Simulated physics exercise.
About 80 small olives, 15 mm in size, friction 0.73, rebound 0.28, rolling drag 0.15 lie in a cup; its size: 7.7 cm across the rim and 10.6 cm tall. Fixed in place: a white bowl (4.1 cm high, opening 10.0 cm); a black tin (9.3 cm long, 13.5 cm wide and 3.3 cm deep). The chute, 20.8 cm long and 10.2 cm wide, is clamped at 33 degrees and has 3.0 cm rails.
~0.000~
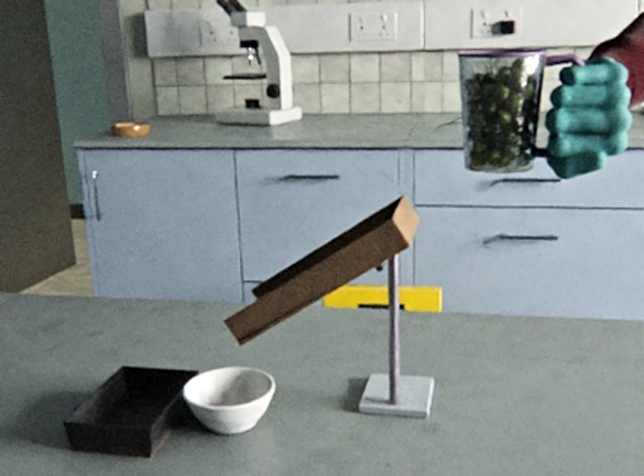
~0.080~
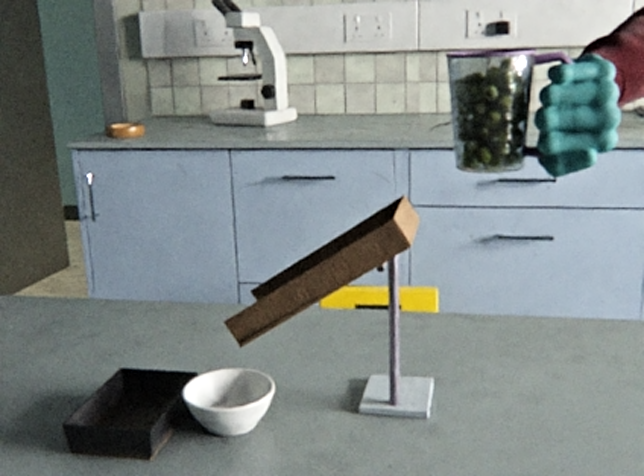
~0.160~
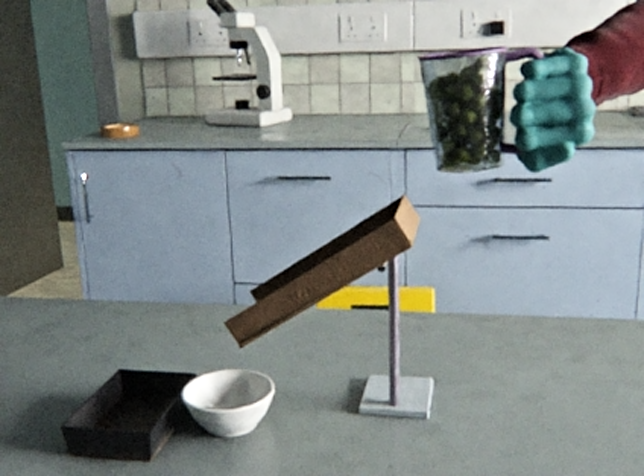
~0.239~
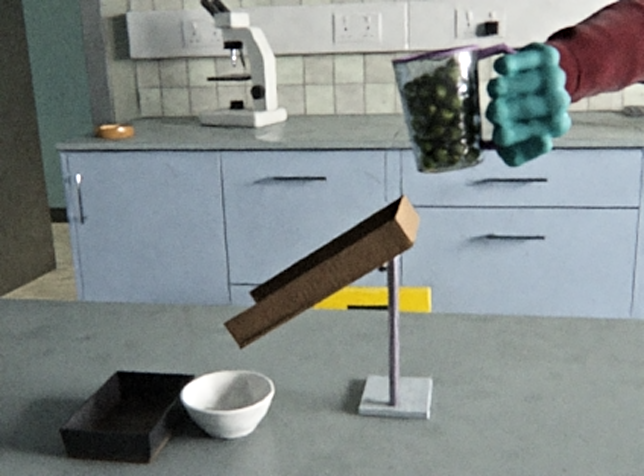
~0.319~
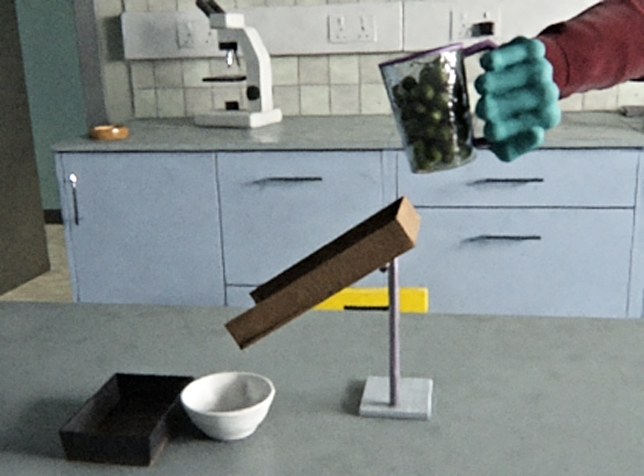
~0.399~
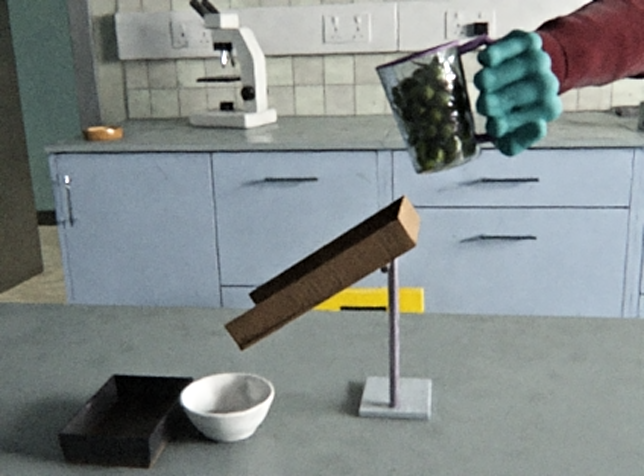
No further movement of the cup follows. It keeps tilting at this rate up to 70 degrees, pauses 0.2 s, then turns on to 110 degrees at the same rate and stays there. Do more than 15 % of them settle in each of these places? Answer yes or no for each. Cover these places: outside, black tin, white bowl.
Outside everything - yes, black tin - yes, white bowl - yes.
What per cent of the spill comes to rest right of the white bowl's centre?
Roughly 30 per cent.
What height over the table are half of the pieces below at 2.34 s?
Roughly 36 centimetres above the table.
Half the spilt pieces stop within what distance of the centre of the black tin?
My estimate is close to 16 centimetres.
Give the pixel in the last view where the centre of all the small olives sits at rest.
Near (192, 424).
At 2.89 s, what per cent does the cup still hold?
Some 55 per cent is still held.
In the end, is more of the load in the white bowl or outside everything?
The bigger part comes to rest in the white bowl.
After 1.15 s, tilt 52 degrees; cup 100 %; middle of all pieces near (438, 113).
Then, at 1.77 s, tilt 70 degrees; cup 100 %; middle of all pieces near (437, 113).
After 2.34 s, tilt 94 degrees; cup 100 %; middle of all pieces near (436, 113).
After 2.89 s, tilt 110 degrees; black tin 5 %, white bowl 5 %, cup 55 %, slope 30 %; middle of all pieces near (366, 201).
In the end, at 4.6 s, outside 20 %, black tin 45 %, white bowl 35 %, cup 0 %, slope 0 %.
